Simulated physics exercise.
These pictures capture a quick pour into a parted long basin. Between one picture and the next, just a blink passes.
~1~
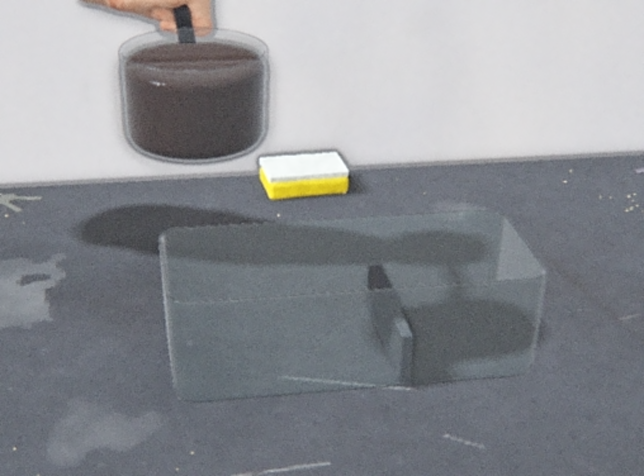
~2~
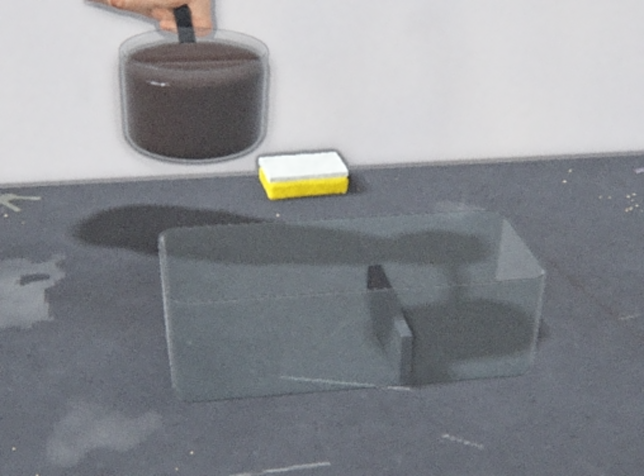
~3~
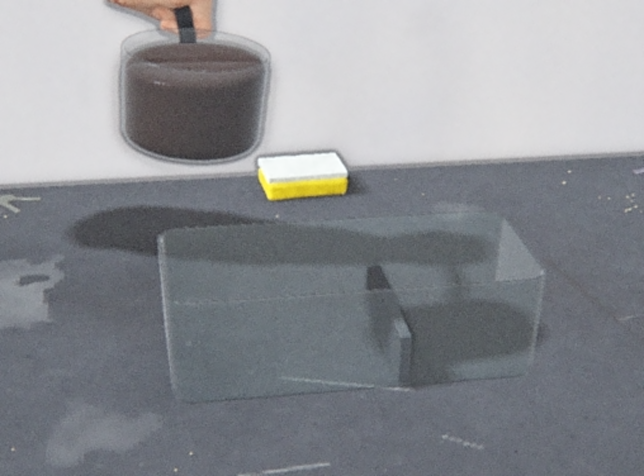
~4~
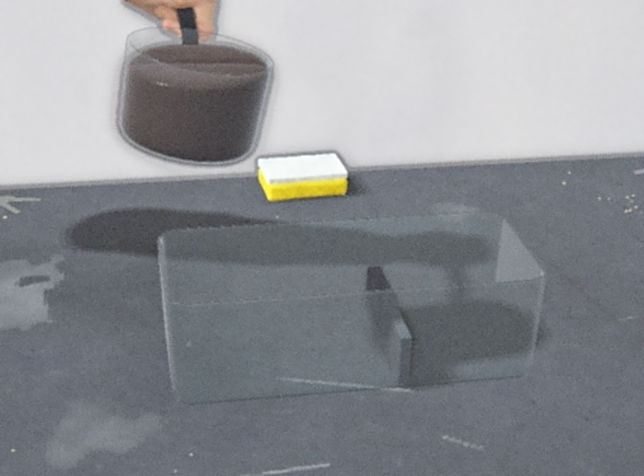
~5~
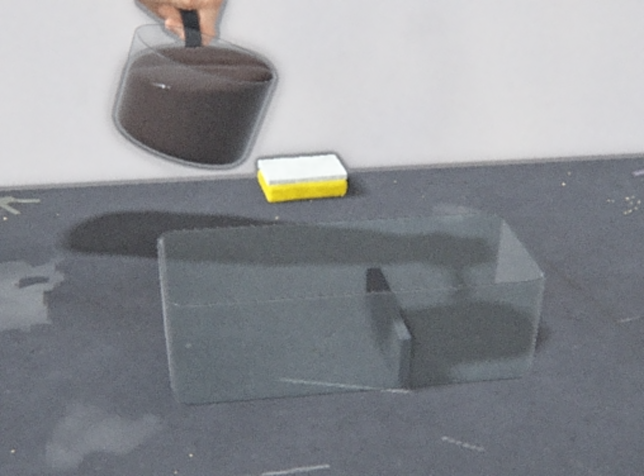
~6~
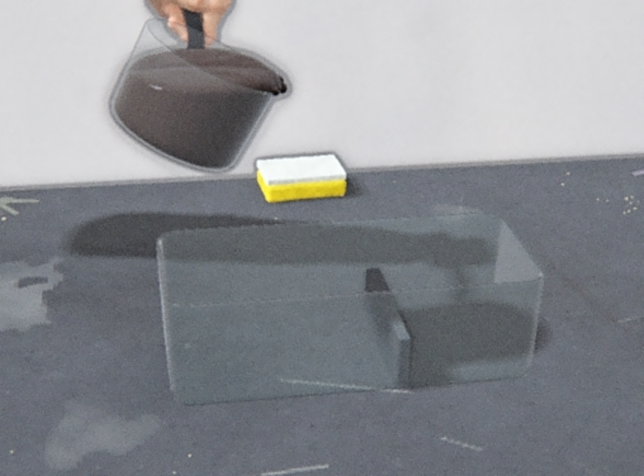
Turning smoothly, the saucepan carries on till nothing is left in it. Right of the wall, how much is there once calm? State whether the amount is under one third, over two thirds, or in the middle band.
The amount is under one third.
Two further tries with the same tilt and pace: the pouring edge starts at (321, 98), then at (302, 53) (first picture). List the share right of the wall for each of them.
40 % and 35 %.
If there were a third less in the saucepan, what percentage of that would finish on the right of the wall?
I'd put it at some 5 %.
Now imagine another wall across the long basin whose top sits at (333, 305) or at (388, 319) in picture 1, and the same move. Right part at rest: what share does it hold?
The first placement gives around 70 percent, the second 10 percent.
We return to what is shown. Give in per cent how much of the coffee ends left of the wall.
Something like 95 per cent, roughly.
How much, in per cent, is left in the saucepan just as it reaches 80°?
50 per cent, approximately.
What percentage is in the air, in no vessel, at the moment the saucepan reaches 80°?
That comes to near 35 percent.
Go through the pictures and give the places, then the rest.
In the first picture, it leans 0°; its right rim is at (266, 48); the coffee meets the walls at (123, 64) and (263, 59); the long basin's rim runs from (164, 266) to (525, 244); the wall's top is at (390, 301).
In the second picture, it leans 1°; its right rim is at (266, 50); the coffee meets the walls at (123, 63) and (263, 60).
In the third picture, it leans 5°; its right rim is at (268, 55); the coffee meets the walls at (124, 63) and (264, 62).
In the fourth picture, it leans 11°; its right rim is at (272, 63); the coffee meets the walls at (128, 65) and (267, 64).
In the fifth picture, it leans 19°; its right rim is at (275, 75); the coffee meets the walls at (127, 72) and (273, 66).
In the sixth picture, it leans 28°; its right rim is at (275, 88); the coffee meets the walls at (123, 78) and (276, 77); 2 per cent is over the edge.
A moment on, the saucepan is tipped on its side and 50 per cent is still to pour, 14 is left of the wall and 0 right of it.
Next, the saucepan is tipped on its side and 15 per cent is still to pour, 68 is left of the wall and 1 right of it.
Then the saucepan is tipped on its side and 4 per cent is still to pour, 85 is left of the wall and 2 right of it.
Later the saucepan is tipped on its side and 1 per cent is still to pour, 92 is left of the wall and 3 right of it.
At rest 94 per cent lies left of the wall, 3 right of it and 3 outside.
